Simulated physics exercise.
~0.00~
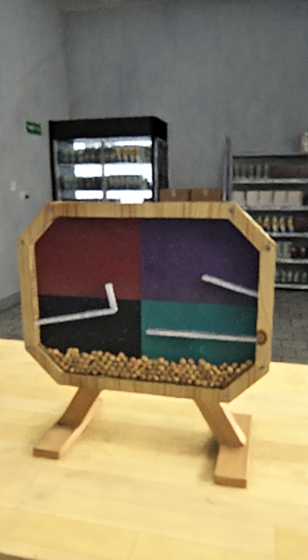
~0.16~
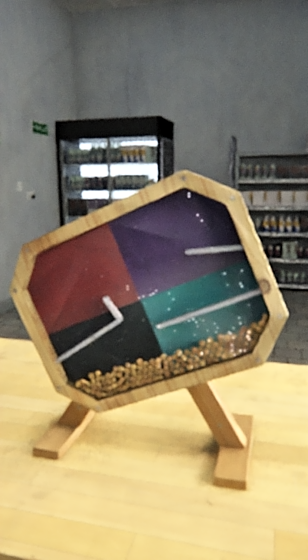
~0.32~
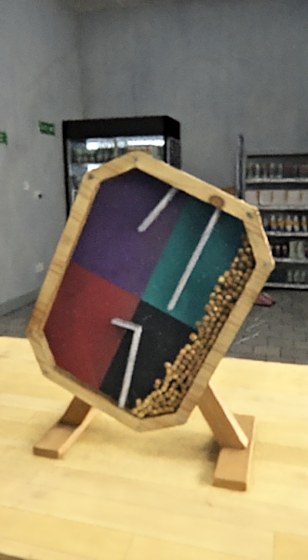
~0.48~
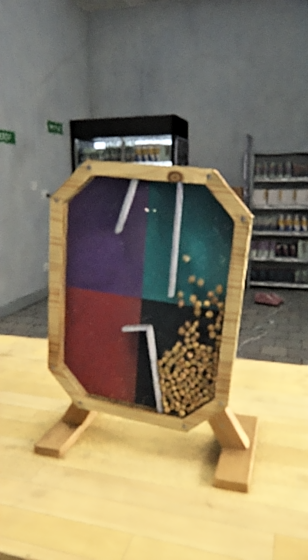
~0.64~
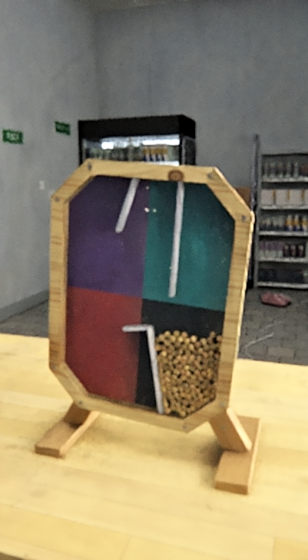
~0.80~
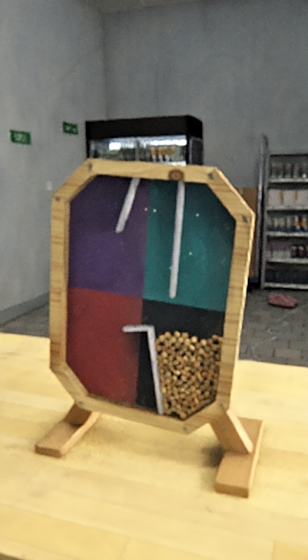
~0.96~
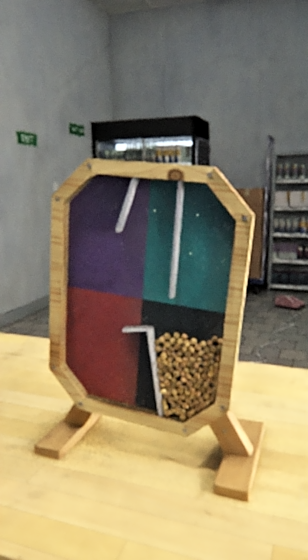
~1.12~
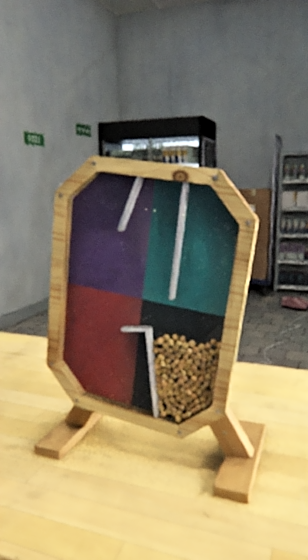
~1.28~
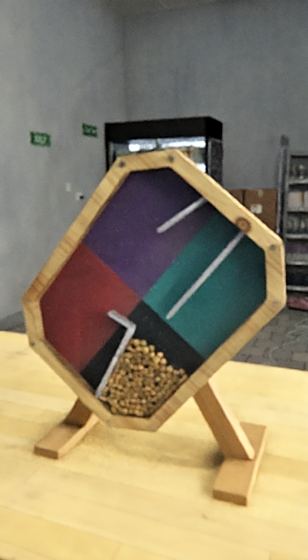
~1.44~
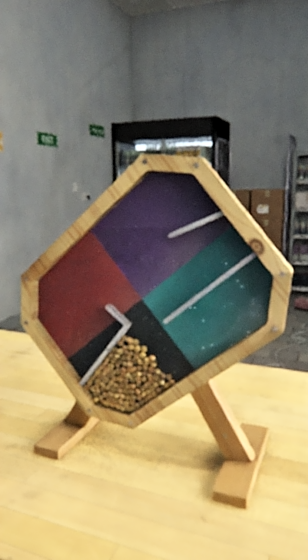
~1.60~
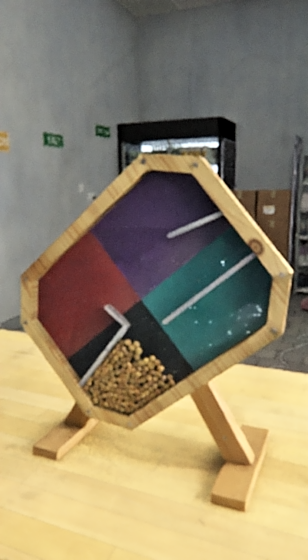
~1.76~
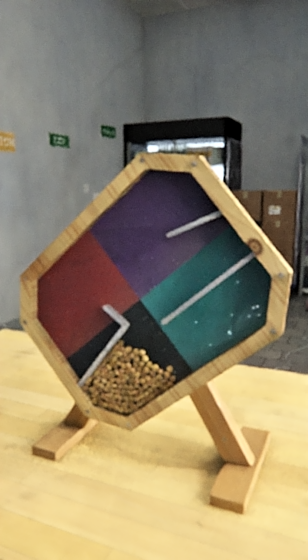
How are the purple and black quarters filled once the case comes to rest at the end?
The purple quarter is empty, while the black quarter holds most of the beads, piled at the bottom of the tilted case.
An eight-sided wooden case with a clear front and four coloured quarters starts level on its stand, with small wooden beads spread along the bottom across black and turquoise. It swings anticlockwise until it stands nearly on end, and the beads bank up along the right side, then tumble down into the black quarter. The case holds there while the beads sit in a heap beside a bent pale strip. It then swings partway back clockwise and stops tilted, with the beads piled at the bottom of the black quarter and the other colours clear.
